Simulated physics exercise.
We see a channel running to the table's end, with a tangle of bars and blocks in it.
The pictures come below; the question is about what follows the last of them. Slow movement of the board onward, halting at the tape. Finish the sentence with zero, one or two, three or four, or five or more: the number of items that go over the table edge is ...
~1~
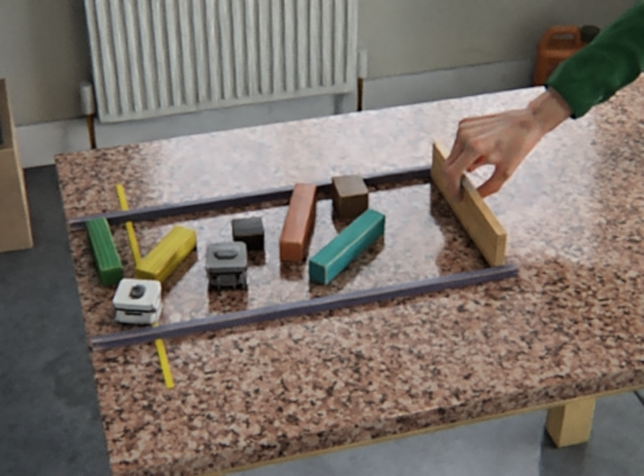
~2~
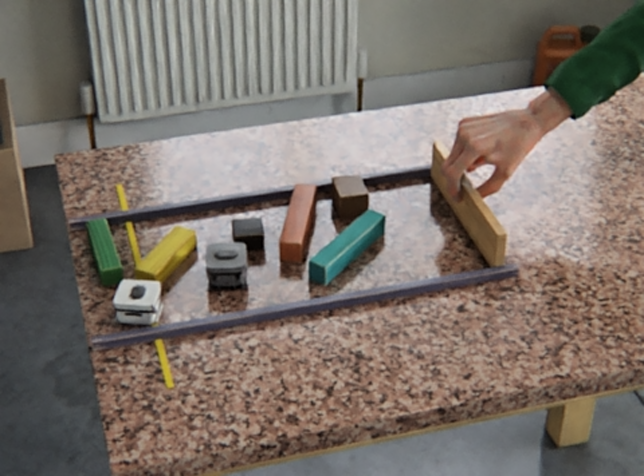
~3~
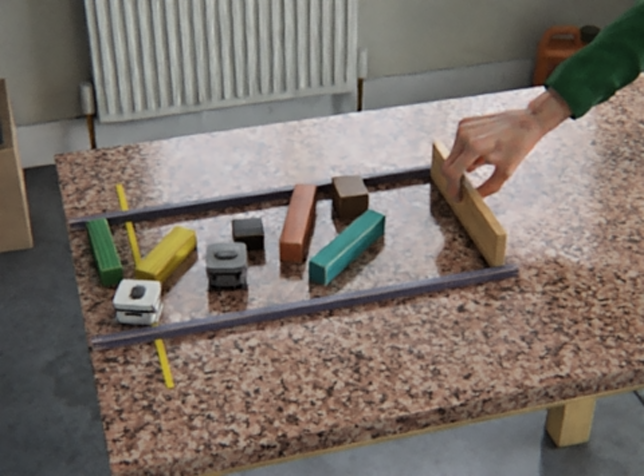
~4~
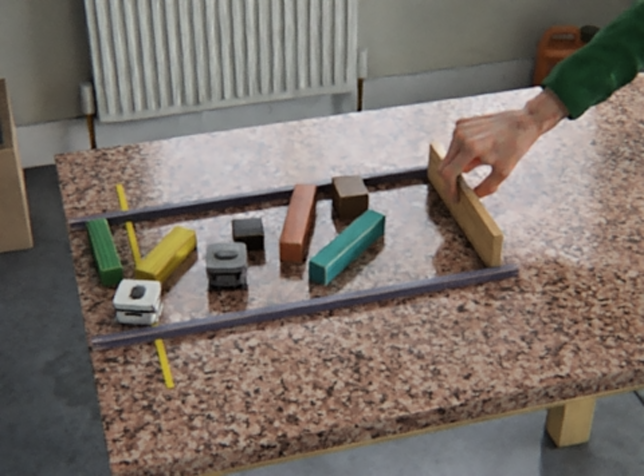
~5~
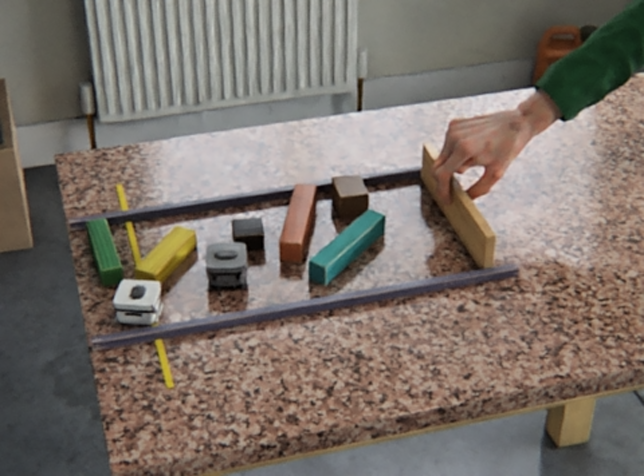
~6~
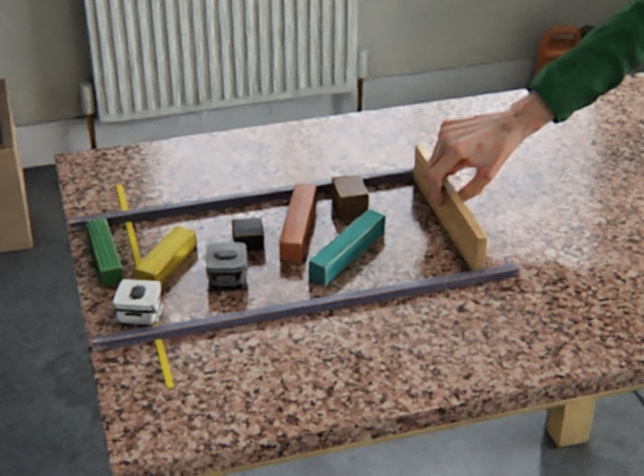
The number of items that go over the table edge is three or four.
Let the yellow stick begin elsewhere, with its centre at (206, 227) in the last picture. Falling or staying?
If so, it ends up falling.
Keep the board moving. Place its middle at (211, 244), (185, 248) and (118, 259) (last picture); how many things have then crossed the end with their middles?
The counts: 0, 1 and 6.
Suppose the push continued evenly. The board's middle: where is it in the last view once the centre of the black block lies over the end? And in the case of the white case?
Around (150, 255) first and around (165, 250) second.
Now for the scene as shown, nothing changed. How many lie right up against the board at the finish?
The number is 2.
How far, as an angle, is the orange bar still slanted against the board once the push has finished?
Roughly 10 degrees.
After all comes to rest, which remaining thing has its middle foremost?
Answer: The grey case.
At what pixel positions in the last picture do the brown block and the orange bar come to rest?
About (117, 232), and the other about (95, 255).
A little later, none off yet; green stick at rest near (104, 251); white case at rest near (138, 303); yellow stick at rest near (167, 257).
When it is over, the number that fall off is three or four; down, black block, yellow stick, white case and green stick.
